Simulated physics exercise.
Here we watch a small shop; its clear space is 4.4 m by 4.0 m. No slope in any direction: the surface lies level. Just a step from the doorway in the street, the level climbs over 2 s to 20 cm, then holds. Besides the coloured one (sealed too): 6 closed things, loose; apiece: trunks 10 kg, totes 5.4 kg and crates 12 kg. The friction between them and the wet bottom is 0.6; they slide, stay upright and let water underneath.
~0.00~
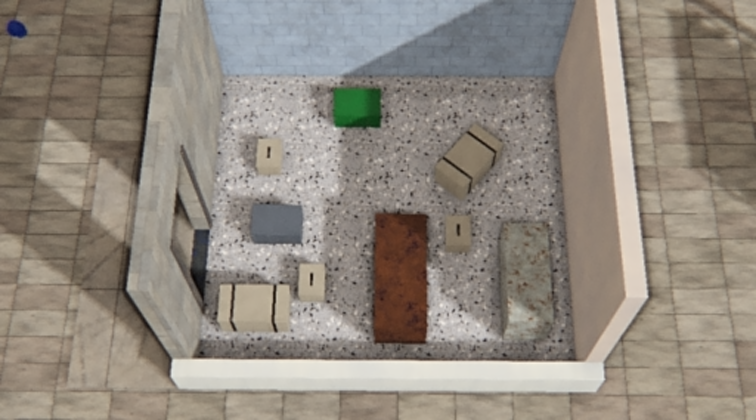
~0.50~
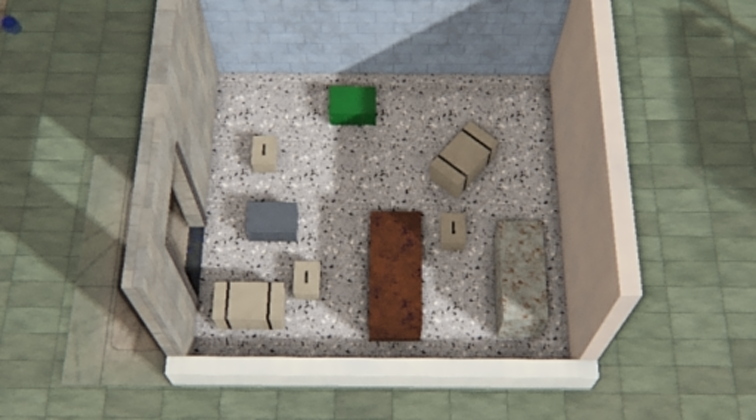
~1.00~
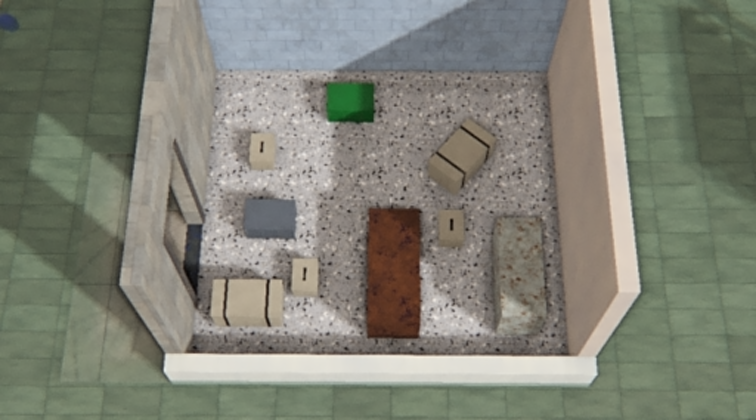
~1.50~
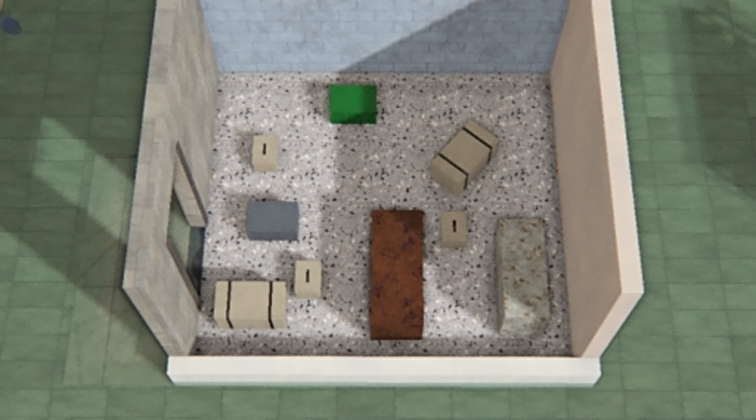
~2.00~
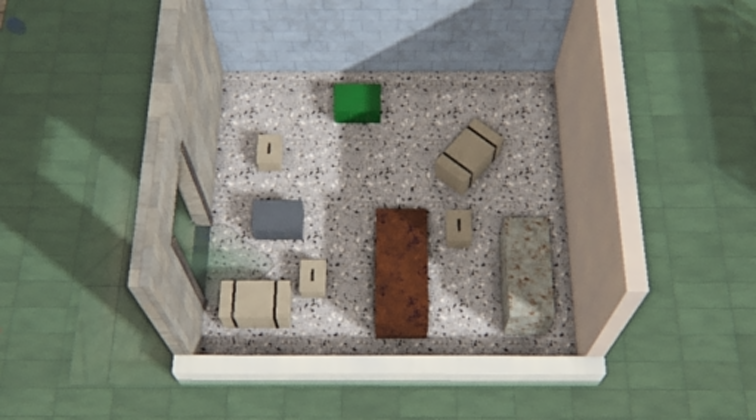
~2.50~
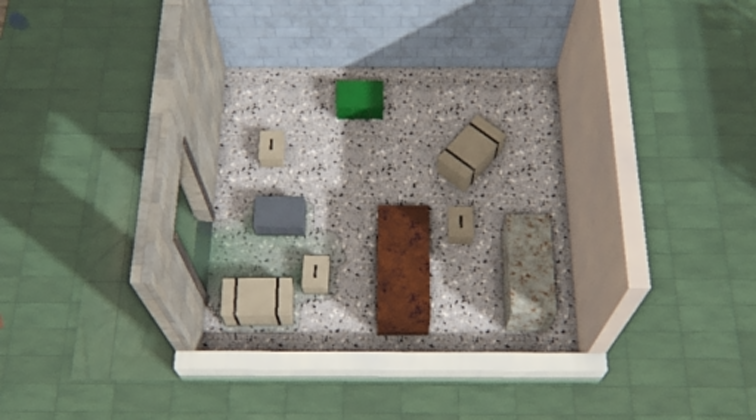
Greenish water covers the paving outside, then spreads through the doorway across the speckled floor.
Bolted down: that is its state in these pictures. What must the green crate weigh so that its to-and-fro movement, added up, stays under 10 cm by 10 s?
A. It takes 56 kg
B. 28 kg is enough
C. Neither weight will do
Answer: B.
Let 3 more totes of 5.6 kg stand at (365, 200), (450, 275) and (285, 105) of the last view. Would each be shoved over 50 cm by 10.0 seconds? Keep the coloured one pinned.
In that order: Over, under, under.
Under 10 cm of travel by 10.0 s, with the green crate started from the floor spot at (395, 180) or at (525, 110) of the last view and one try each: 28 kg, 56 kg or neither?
The small mass already works; the small mass already works.
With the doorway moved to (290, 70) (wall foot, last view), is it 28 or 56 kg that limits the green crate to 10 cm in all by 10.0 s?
I'd say the lighter one will work.
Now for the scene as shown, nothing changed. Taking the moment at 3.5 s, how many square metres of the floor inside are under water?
About 5.5 m2.
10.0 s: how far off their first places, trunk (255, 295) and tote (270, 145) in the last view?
Respectively 80 and 10 centimetres.
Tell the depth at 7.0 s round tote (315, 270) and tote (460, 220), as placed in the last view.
Close to 10 and 2 centimetres.
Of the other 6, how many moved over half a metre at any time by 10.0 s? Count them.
Answer: 4.
After 3.5 s the green crate would be 0 cm from its start with 28 kg and 0 cm from its start with 56 kg; 0 cm of water round it then.
After 4.5 s the green crate would be 0 cm from its start with 28 kg and 0 cm from its start with 56 kg; 2 cm of water round it then.
After 7.0 s the green crate would be 0 cm from its start with 28 kg and 0 cm from its start with 56 kg; 2 cm of water round it then.
After 10.0 s the green crate would be 0 cm from its start with 28 kg and 0 cm from its start with 56 kg; 3 cm of water round it then.
